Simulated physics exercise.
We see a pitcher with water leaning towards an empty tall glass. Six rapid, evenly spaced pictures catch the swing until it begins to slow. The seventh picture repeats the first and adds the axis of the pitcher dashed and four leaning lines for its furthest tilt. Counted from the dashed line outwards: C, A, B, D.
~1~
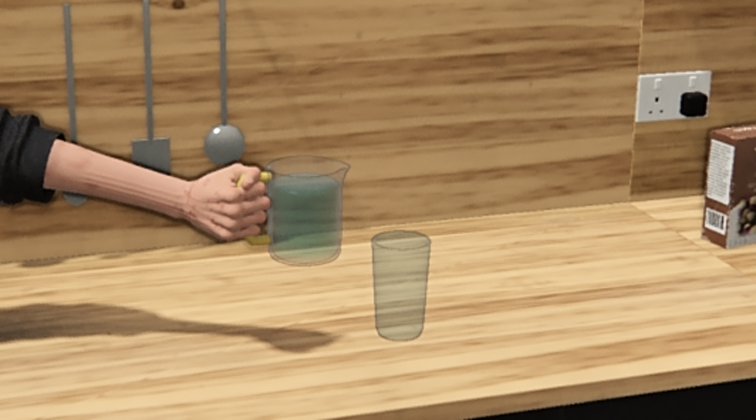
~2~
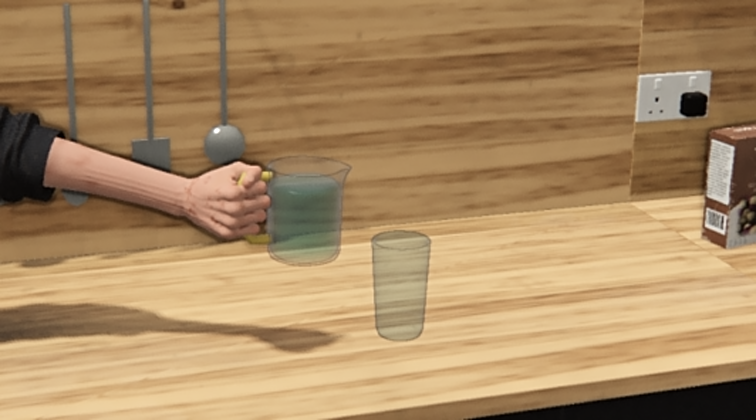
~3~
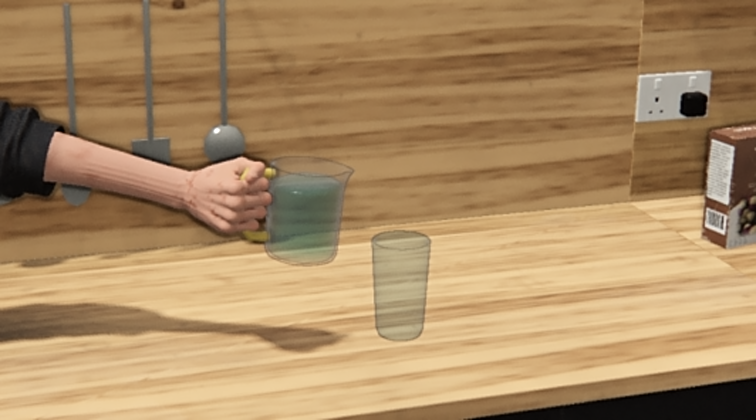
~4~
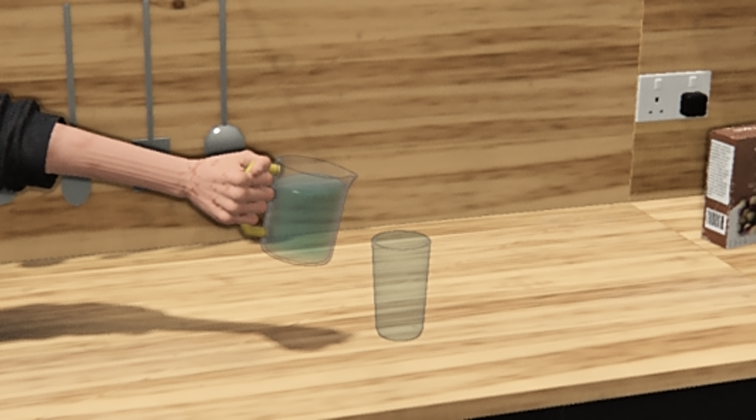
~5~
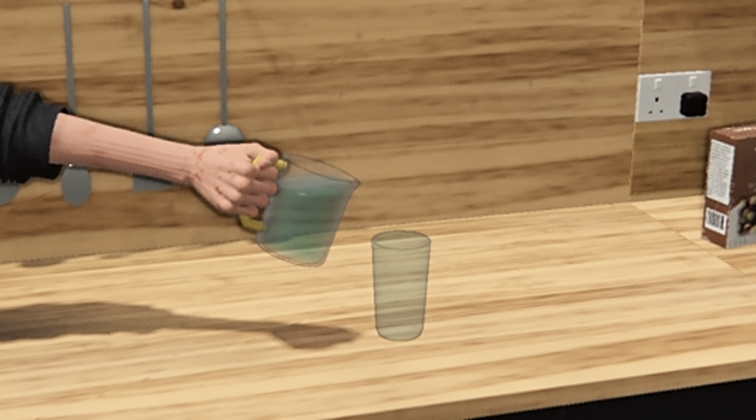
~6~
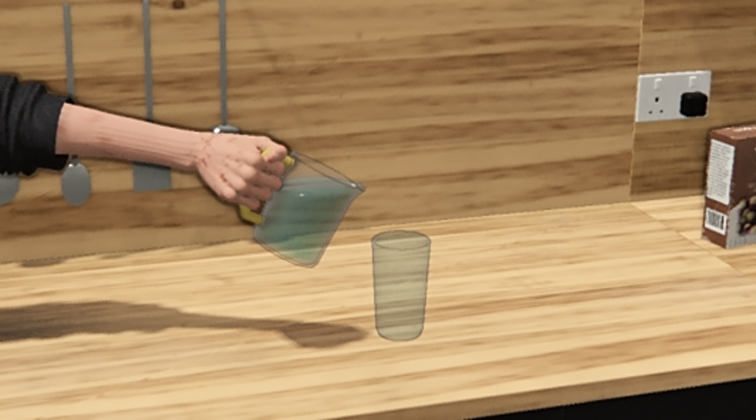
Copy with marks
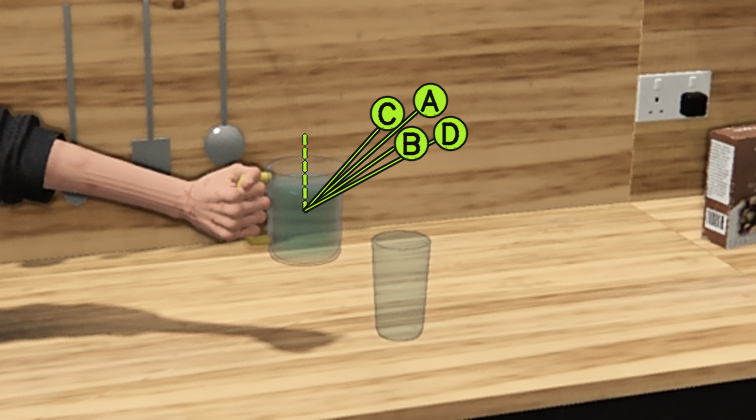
A hand holds a pitcher of water and gradually tilts it right, beside an empty tall glass.
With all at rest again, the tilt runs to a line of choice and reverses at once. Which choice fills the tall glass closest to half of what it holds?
B beats the others.
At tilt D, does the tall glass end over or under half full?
Over.
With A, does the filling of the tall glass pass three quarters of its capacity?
No, it does not.
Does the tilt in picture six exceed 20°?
Yes, it does.
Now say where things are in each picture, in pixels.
Upright, lip at (348, 165); rim of the tall glass round (401, 239); nothing has left yet.
Upright, lip at (349, 166); nothing has left yet.
Tipped about 6°, lip at (352, 169); nothing has left yet.
Tipped about 12°, lip at (356, 175); nothing has left yet.
Tipped about 20°, lip at (360, 182); nothing has left yet.
Tipped about 28°, lip at (362, 189); nothing has left yet.
On the marked copy, A at (417, 111); B at (393, 148); C at (378, 129); D at (434, 140).
If A is chosen, the tall glass ends with about 35 % of what it can hold.
If B is chosen, the tall glass ends with about 49 % of what it can hold.
If C is chosen, the tall glass ends with about 23 % of what it can hold.
If D is chosen, the tall glass ends with about 64 % of what it can hold.
